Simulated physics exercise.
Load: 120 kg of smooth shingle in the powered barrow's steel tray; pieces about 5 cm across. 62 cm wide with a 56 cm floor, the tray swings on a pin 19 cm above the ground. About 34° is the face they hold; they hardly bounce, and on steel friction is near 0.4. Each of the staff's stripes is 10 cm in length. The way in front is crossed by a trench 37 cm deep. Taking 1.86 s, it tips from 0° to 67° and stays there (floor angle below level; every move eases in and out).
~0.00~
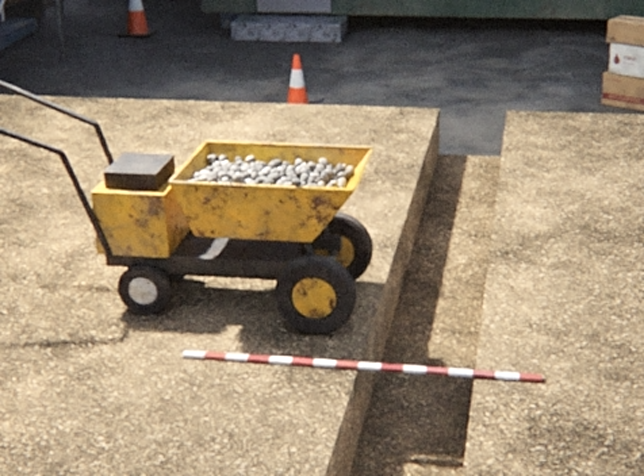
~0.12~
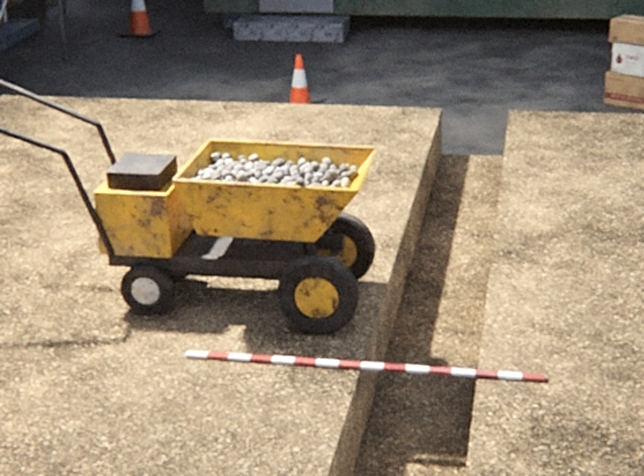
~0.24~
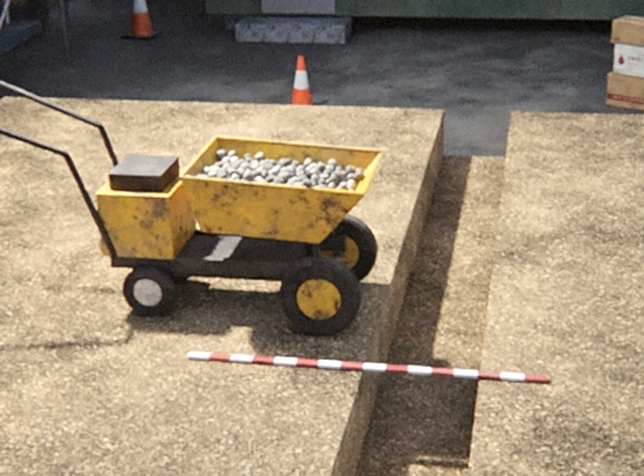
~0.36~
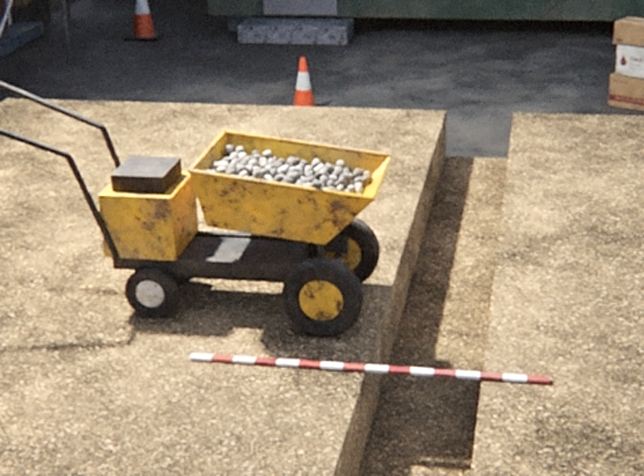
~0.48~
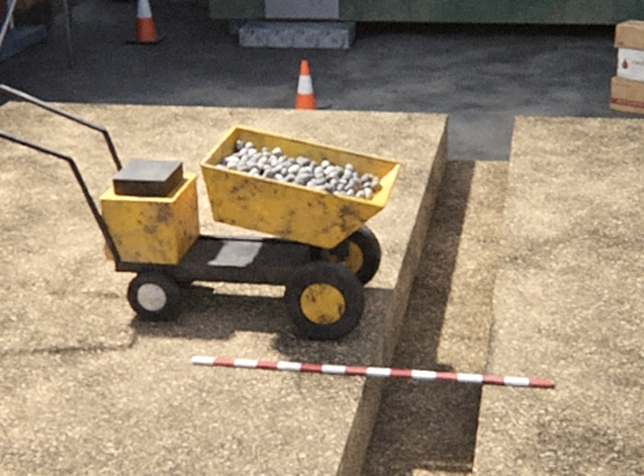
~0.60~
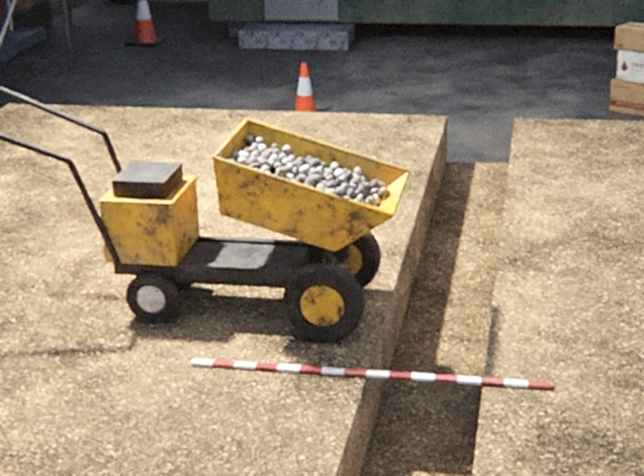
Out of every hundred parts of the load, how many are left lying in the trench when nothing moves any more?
Around 63 in every hundred.
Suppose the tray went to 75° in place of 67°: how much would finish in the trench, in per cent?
It would be near 60 per cent.
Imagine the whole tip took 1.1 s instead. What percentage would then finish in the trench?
That works out at about 55 in a hundred.
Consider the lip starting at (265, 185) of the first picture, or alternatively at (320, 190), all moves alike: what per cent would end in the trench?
It comes to about 100 and 95 in a hundred.
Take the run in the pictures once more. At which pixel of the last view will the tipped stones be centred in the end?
Somewhere around (475, 373) in the last picture.
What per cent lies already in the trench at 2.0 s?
About 25%.
After 1.4 s the floor is at 57°; 98 % in the tray, 2 % in the trench; the foremost stones are at (469, 286).
After 2.0 s the floor is at 67°; 46 % in the tray, 27 % in the trench, 26 % past the trench; the foremost stones are at (590, 318).
After 2.3 s the floor is at 67°; 22 % in the tray, 40 % in the trench, 37 % past the trench; the foremost stones are past the picture's edge.
After 4.3 s the floor is at 67°; 0 % in the tray, 63 % in the trench, 37 % past the trench; the foremost stones are past the picture's edge.
